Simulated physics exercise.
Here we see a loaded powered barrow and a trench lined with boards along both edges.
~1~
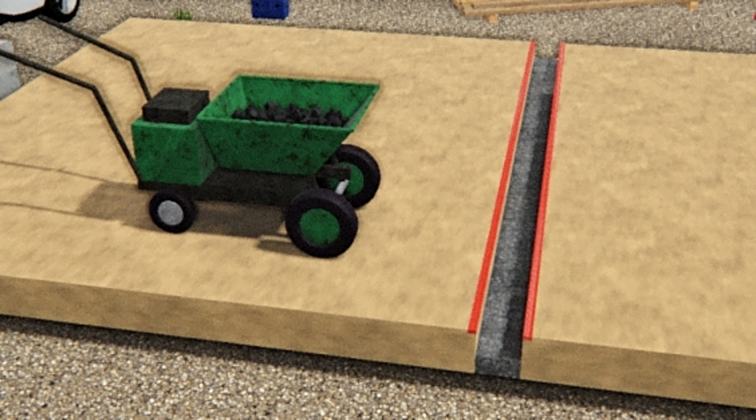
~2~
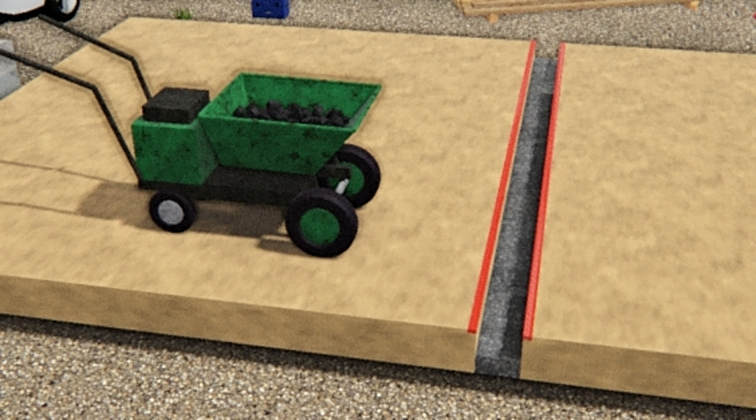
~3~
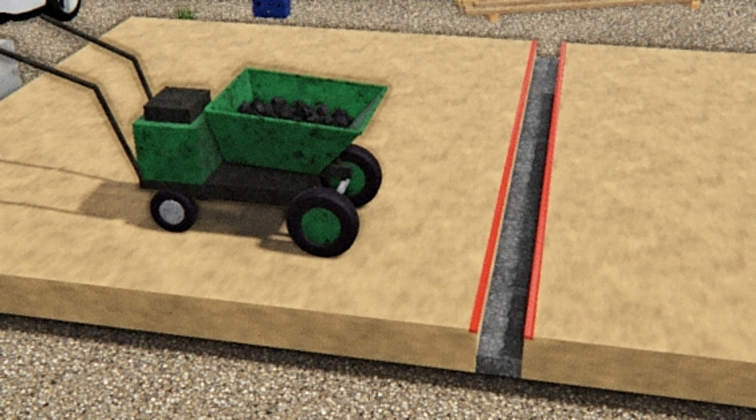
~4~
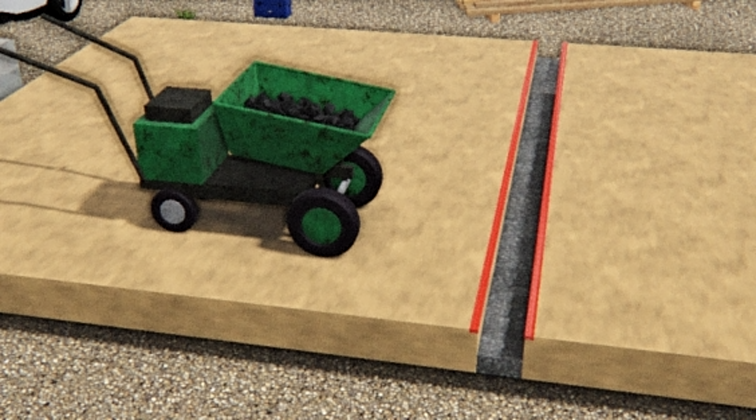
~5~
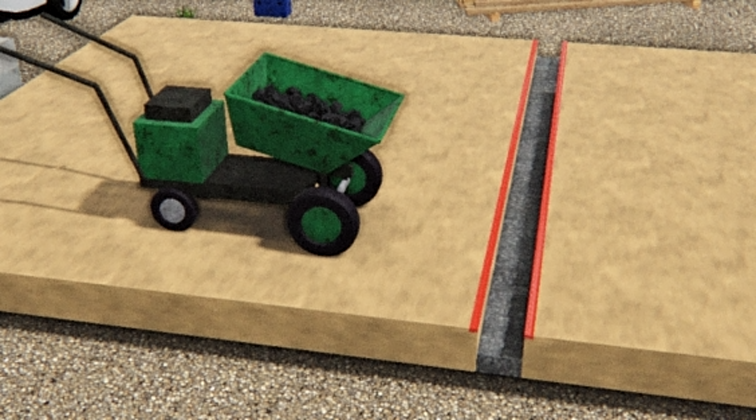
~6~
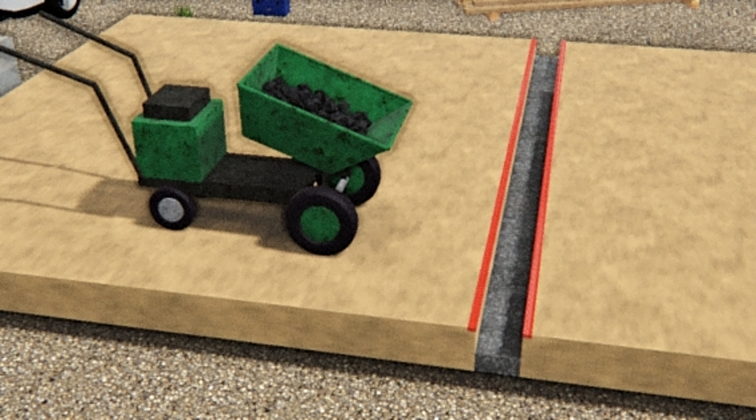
On a pale raised slab bordered by gravel, a green powered barrow loaded with black lumps stands left of a narrow trench edged with red boards. Its skip starts level, then gradually tilts forward to the right, its back end rising clearly while the wheels stay in place.
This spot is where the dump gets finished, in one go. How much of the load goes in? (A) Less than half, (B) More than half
Option A: Less than half.
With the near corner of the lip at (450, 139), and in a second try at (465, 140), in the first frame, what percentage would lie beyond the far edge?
First place: Around 70 per cent. Second place: Around 90 per cent.
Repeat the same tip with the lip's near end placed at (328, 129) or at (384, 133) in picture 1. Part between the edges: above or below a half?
A minority / the bulk.
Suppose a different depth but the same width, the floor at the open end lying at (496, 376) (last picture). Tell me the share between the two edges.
I'd put it at some 30 in a hundred.
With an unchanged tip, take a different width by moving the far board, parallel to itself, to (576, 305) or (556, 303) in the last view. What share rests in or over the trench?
The first try lands around 30 %, the second around 30 %.
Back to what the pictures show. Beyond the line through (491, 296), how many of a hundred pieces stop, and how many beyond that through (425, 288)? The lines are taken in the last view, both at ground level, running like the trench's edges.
Close to 20 and 80 per cent respectively.
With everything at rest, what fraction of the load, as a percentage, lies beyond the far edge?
0 per cent.
Soon after the last picture, skip tipped steeply; all in the skip.
A little later, skip tipped steeply; most in the skip; a small part short of the trench; a stray few in or heaped over the trench.
Later still, skip tipped right over; about a quarter in the skip; about half short of the trench; about a quarter in or heaped over the trench.
By the end, skip tipped right over; about a quarter in the skip; about half short of the trench; about a quarter in or heaped over the trench; none beyond it.
